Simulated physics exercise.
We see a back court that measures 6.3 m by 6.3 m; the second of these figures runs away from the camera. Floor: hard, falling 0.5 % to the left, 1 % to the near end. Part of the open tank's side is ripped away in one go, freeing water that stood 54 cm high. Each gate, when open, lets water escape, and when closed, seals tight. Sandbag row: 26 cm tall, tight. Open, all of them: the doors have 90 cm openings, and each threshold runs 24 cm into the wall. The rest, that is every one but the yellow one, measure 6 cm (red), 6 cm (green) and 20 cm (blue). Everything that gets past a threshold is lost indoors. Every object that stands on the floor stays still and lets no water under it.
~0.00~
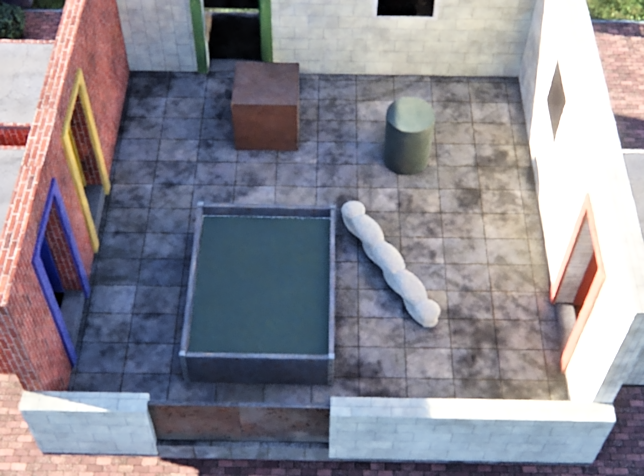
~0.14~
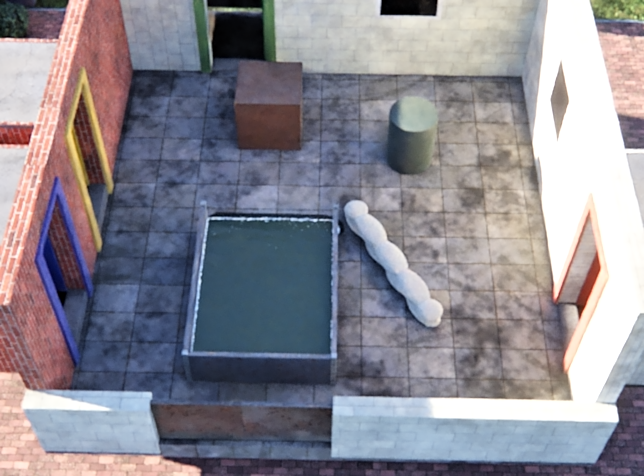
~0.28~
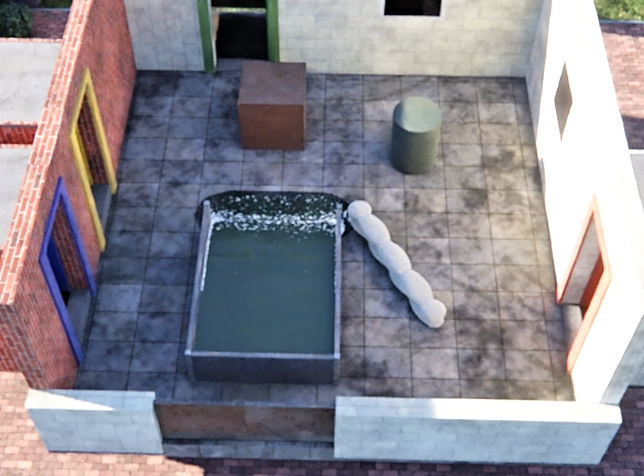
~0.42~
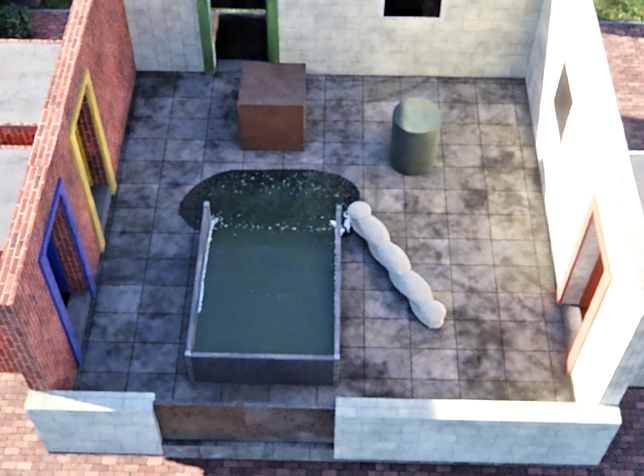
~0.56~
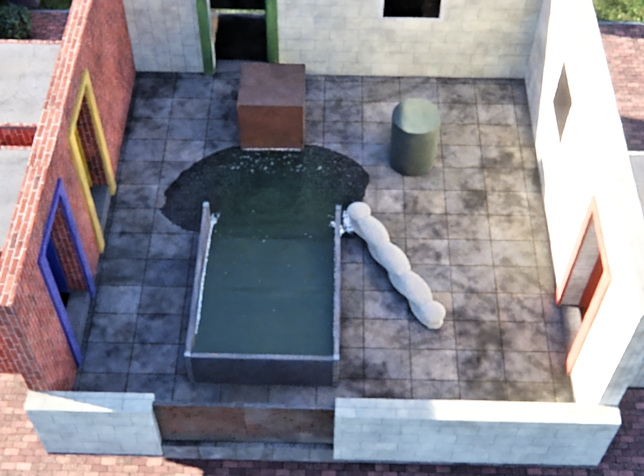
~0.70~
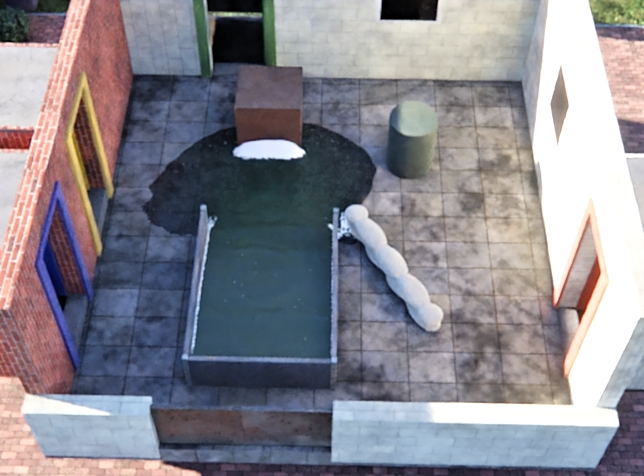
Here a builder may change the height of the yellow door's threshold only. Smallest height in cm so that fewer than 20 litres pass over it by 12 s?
I would say 7 cm.
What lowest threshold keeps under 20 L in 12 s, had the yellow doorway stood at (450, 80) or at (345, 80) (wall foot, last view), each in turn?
Roughly 8.5 cm, then roughly 13.0 cm.
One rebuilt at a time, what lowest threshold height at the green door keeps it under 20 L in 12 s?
The green door needs around 10.5 cm.
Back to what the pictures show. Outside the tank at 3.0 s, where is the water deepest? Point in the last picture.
Around pixel (127, 113).
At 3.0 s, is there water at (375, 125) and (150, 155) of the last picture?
First soaked, then soaked.
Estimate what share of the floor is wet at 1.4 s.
Some 25 per cent of it.
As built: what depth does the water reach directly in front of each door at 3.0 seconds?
In cm: Red 0, yellow 4, green 10, blue 0.
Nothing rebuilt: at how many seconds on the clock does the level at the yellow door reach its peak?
It peaks at about 5.5 s.
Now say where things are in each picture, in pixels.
In the first frame, the open tank at (262, 280) is whole and still, 54 cm deep; the yellow door at (88, 172) is dry.
In the second frame, the gap is on the far side, the front 0.3 m out at a hidden place; the back of the open tank holds 54 cm.
In the third frame, the front is at (224, 196), 0.7 m from the gap on the far side; 1.2 m2 of floor is wet, 54 cm left at the back.
In the fourth frame, water pours out on the far side and has run 1.2 m, to (275, 173); about 8 cm deep outside, 54 cm at the back.
In the fifth frame, the front is at (304, 150), 1.6 m from the gap on the far side; 3.5 m2 of floor is wet, 54 cm left at the back.
In the sixth frame, water pours out on the far side and has run 2.1 m, to (302, 130); about 7 cm deep outside, 54 cm at the back; 1.1 m in a straight line remain to the yellow door at (92, 176).
After 1.4 s water covers 25 % of the floor, deepest (34 cm) near (273, 159); it has not reached the yellow door.
After 3.0 s water covers 40 % of the floor, deepest (26 cm) near (127, 113); 4 cm at the yellow door, 0 litres in over its 23 cm threshold.
After 12.0 s water covers 95 % of the floor, deepest (14 cm) near (226, 432); 5 cm at the yellow door, 0 litres in over its 23 cm threshold.
At the yellow door as built, the water arrived by 1.9 s and peaked near 11 cm at 5.4 s.
With a threshold of 6 cm, 29 litres would have come in within the 12 s; with 8 cm, 10 litres. So under 20 litres takes about 7 cm.
